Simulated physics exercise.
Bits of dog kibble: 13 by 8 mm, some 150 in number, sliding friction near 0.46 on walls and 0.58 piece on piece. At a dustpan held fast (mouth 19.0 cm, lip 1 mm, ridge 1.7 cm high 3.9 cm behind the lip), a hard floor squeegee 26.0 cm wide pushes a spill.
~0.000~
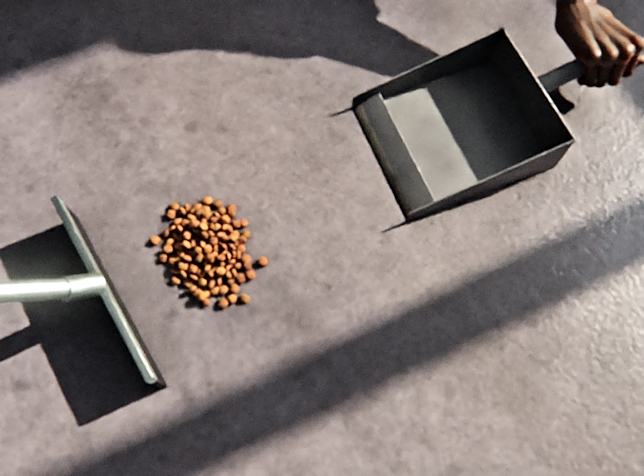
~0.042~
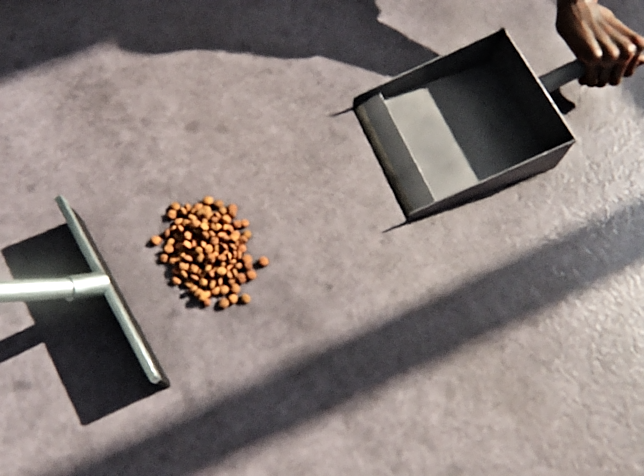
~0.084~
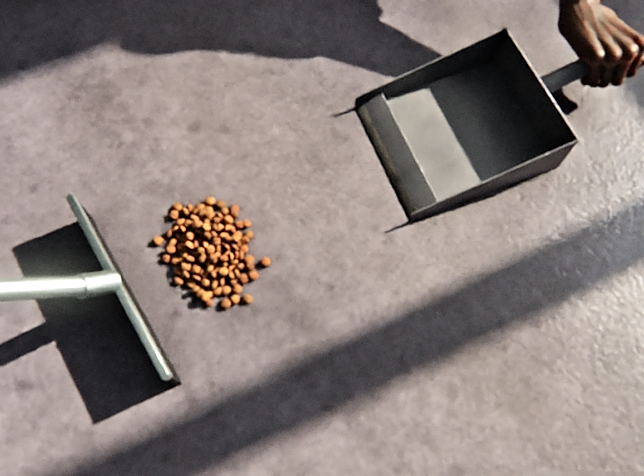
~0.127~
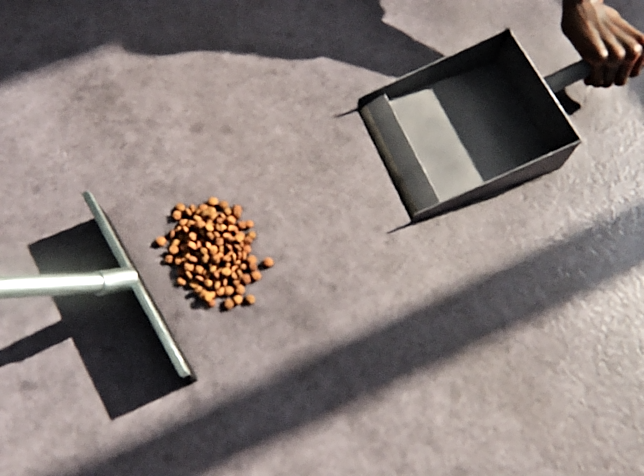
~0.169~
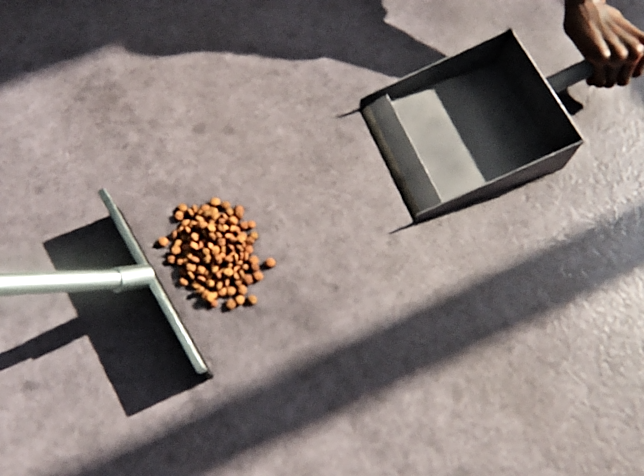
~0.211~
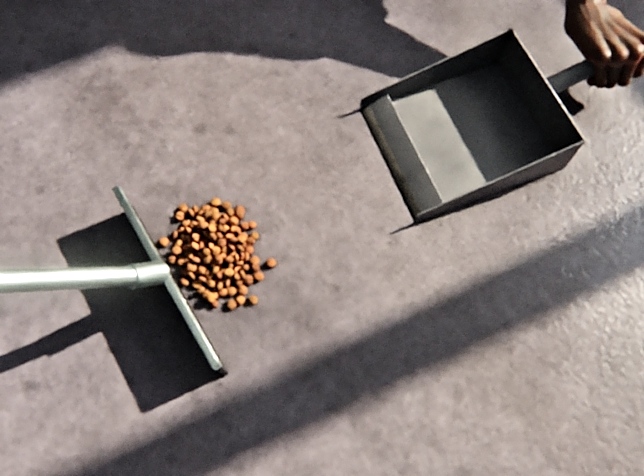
The footage shows a squeegee with a pale handle sliding a short distance rightward across a grey floor until its blade meets the left edge of a small pile of brown kibble, while a hand holds a metal dustpan at upper right.
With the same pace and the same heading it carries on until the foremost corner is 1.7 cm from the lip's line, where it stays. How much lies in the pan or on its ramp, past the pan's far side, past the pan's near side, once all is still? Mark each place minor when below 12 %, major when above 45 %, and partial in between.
Pan - minor; far side - minor; near side - partial.
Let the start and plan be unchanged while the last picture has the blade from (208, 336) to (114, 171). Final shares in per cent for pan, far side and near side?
Pan 20, far 25, near 5.
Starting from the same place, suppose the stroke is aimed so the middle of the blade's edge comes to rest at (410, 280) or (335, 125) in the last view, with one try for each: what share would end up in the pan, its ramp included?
Some 0 and 25 per cent.
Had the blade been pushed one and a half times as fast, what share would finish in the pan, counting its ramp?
Then around 5 per cent.
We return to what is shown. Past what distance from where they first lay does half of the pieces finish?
Somewhere around 24 centimetres.
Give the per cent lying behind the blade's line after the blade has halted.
Estimate: Around 10 %.
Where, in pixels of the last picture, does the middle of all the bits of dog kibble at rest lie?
Close to pixel (383, 196).
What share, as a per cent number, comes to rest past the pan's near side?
Roughly 20 in a hundred come to rest there.
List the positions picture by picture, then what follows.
The first frame shows blade from (151, 378) to (59, 203), moved 0.0 cm, 0 of the pieces shifted so far; middle of the pieces at (210, 245); pan at (464, 132).
The second frame shows blade from (155, 378) to (63, 203), moved 0.3 cm, 0 of the pieces shifted so far; middle of the pieces at (210, 245).
The third frame shows blade from (167, 375) to (73, 201), moved 1.4 cm, 0 of the pieces shifted so far; middle of the pieces at (212, 245).
The fourth frame shows blade from (184, 372) to (90, 199), moved 3.0 cm, 0 of the pieces shifted so far; middle of the pieces at (215, 245).
The fifth frame shows blade from (201, 368) to (105, 196), moved 4.6 cm, 0 of the pieces shifted so far; middle of the pieces at (217, 246).
The sixth frame shows blade from (216, 365) to (119, 193), moved 6.3 cm, 0 of the pieces shifted so far; middle of the pieces at (218, 246); pan at (472, 133). The blade's pace is about 0.39 m/s, heading 7 degrees towards the viewer's side.
After 0.55 s, middle of the blade 19 cm from the lip; 0 % over the lip, far side 0 %, near side 15 %.
After 0.78 s, middle of the blade 10 cm from the lip; 0 % over the lip, far side 0 %, near side 20 %.
After 1.12 s, middle of the blade 4 cm from the lip; 5 % over the lip, far side 0 %, near side 20 %.
By 1.4 s all is still; pan 5 %, far side 0 %, near side 20 %, in front of the lip or behind the blade 75 %.
